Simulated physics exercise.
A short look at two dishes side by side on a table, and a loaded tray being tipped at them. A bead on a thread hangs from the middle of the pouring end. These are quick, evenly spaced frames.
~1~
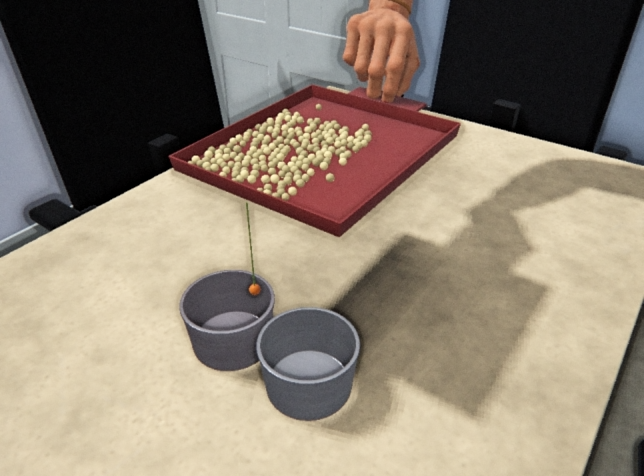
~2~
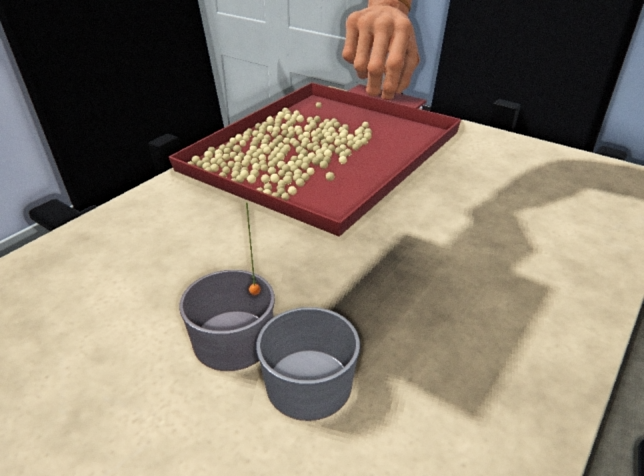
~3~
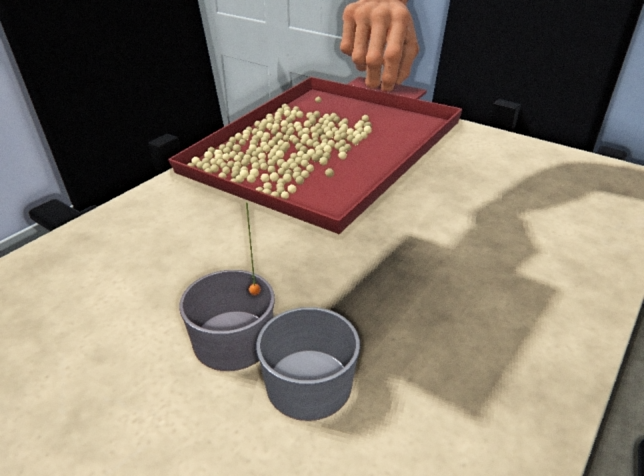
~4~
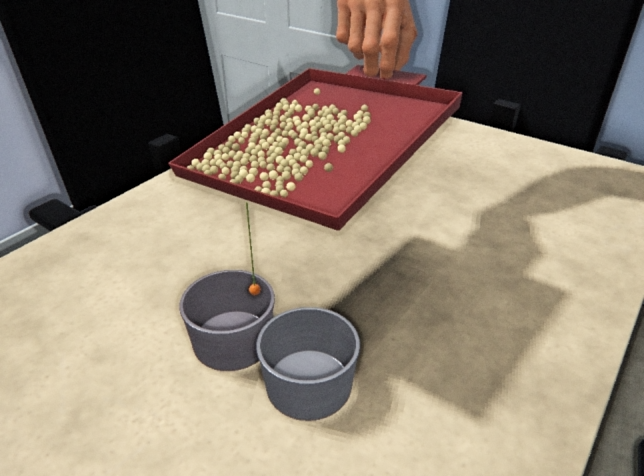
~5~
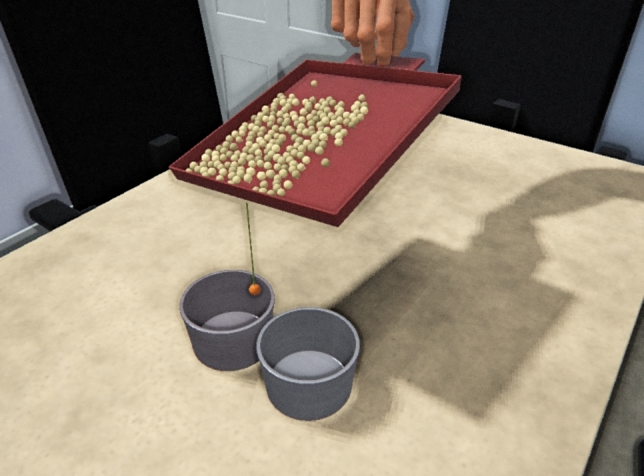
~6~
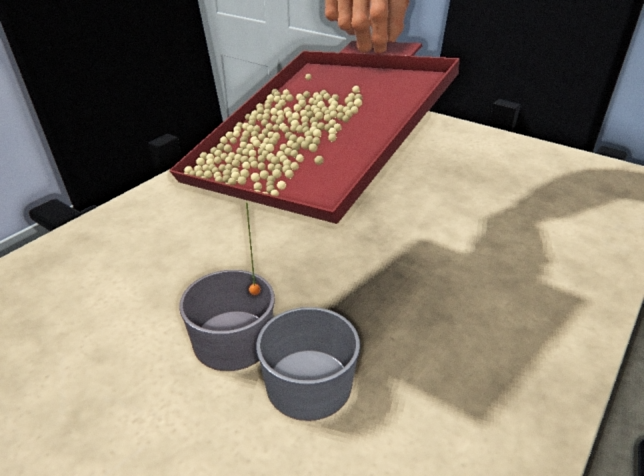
A red tray of soya beans, held by a hand above two grey dishes, stayed level at first, then its handle end rose gradually and the tray tilted toward its lower left corner.
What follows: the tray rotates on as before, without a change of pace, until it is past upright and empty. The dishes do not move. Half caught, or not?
In the dishes lies only the smaller part of it.
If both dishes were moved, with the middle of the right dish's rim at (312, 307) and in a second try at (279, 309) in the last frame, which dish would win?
The first try: The left dish. The second: The dish on the left.
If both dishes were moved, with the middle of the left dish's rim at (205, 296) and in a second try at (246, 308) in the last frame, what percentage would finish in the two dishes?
Roughly 60 per cent, and 10 per cent.
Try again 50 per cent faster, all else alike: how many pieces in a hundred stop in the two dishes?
Close to 20 per cent.
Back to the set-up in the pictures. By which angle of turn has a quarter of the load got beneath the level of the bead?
At some 100 degrees.
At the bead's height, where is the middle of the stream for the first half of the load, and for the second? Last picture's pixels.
At about (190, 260), then at (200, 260).
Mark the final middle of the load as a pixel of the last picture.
Roughly at (189, 314).
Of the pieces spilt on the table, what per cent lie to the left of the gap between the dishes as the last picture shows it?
About 90 per cent.
Soon, tray tipped steeply; nearly all on the tray; a stray few in the air.
A while on, tray tipped right over; most on the tray; a stray few outside both; a small part in the air.
Towards the end, tray tipped past a quarter turn; about a quarter in the left dish; most outside both.
Finally, tray tipped past a quarter turn; none in the right dish; about a quarter in the left dish; most outside both.
